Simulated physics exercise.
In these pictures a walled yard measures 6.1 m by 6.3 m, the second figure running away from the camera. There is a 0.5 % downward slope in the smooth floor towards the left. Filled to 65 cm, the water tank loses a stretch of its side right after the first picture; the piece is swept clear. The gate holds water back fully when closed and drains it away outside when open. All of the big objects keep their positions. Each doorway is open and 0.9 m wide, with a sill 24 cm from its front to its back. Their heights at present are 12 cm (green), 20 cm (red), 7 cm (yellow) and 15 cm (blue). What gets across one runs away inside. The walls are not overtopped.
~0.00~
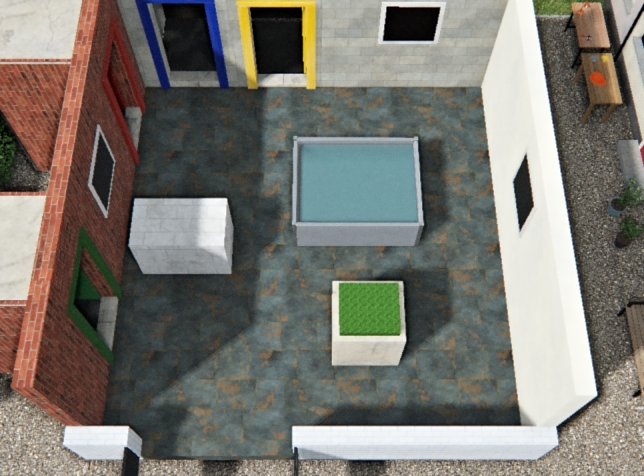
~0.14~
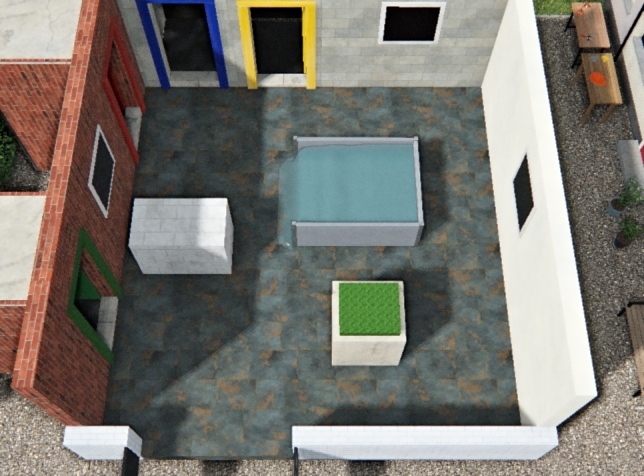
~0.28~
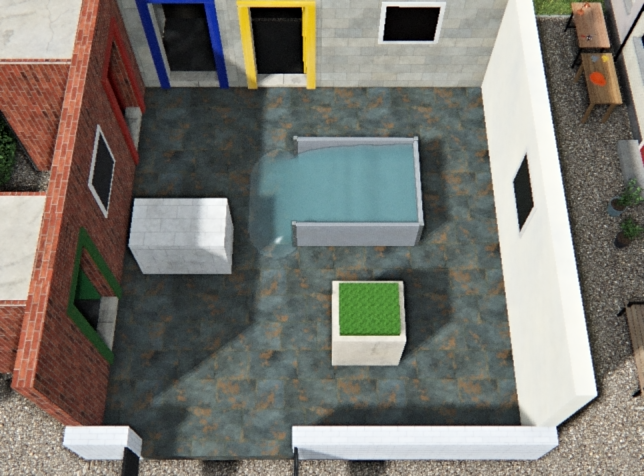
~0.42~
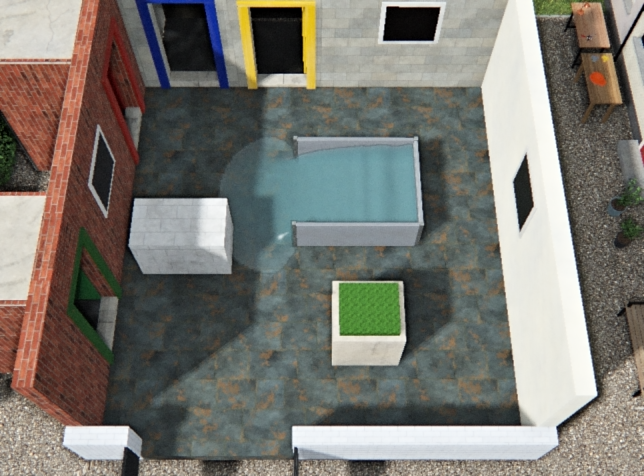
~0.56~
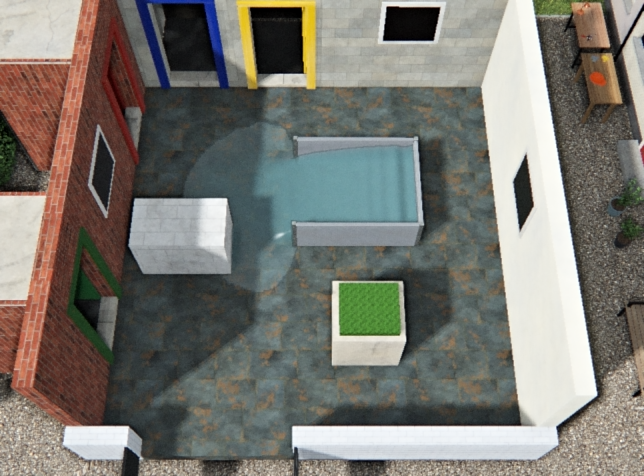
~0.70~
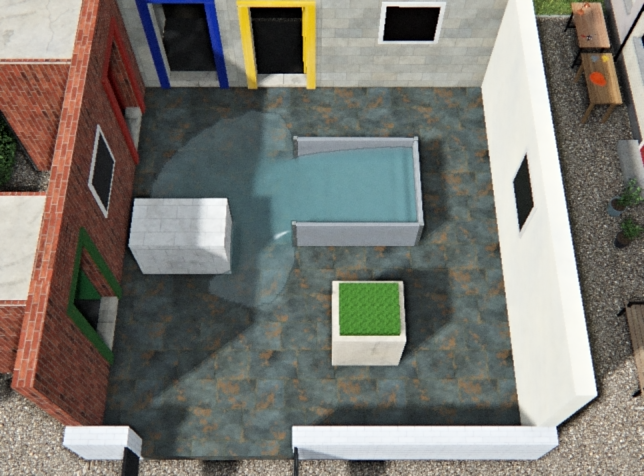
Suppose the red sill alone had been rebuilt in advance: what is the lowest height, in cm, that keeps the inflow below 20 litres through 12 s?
About 20.5 cm.
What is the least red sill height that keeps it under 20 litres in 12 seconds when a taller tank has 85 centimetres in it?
Something near 27 cm should do.
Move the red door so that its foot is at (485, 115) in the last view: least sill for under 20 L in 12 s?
Something near 10.0 cm.
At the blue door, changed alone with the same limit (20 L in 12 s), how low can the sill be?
Roughly 19 cm at blue.
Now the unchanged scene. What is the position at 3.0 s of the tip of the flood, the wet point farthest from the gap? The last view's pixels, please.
Look about (102, 438) in the last picture.
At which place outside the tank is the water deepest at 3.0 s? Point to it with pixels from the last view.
Check close to (145, 94).
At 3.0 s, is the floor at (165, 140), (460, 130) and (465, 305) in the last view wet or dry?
Status: Submerged / clear / clear.
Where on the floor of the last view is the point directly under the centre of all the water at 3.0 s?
(226, 204).
After 1.4 s water covers 30 % of the floor, deepest (38 cm) near (131, 208); 21 cm at the red door, 0 litres in over its 20 cm sill.
After 3.0 s water covers 50 % of the floor, deepest (34 cm) near (145, 94); 24 cm at the red door, 15 litres in over its 20 cm sill.
After 12.0 s water covers 95 % of the floor, deepest (10 cm) near (500, 438); 5 cm at the red door, 22 litres in over its 20 cm sill.
At the red door as built, the water arrived by 1.1 s and peaked near 26 cm at 2.0 s.
Run again over the same 12 s with other heights there, 29 litres in over 19 cm, 12 litres over 22 cm. The limit of 20 litres is kept from about 20.5 cm up.
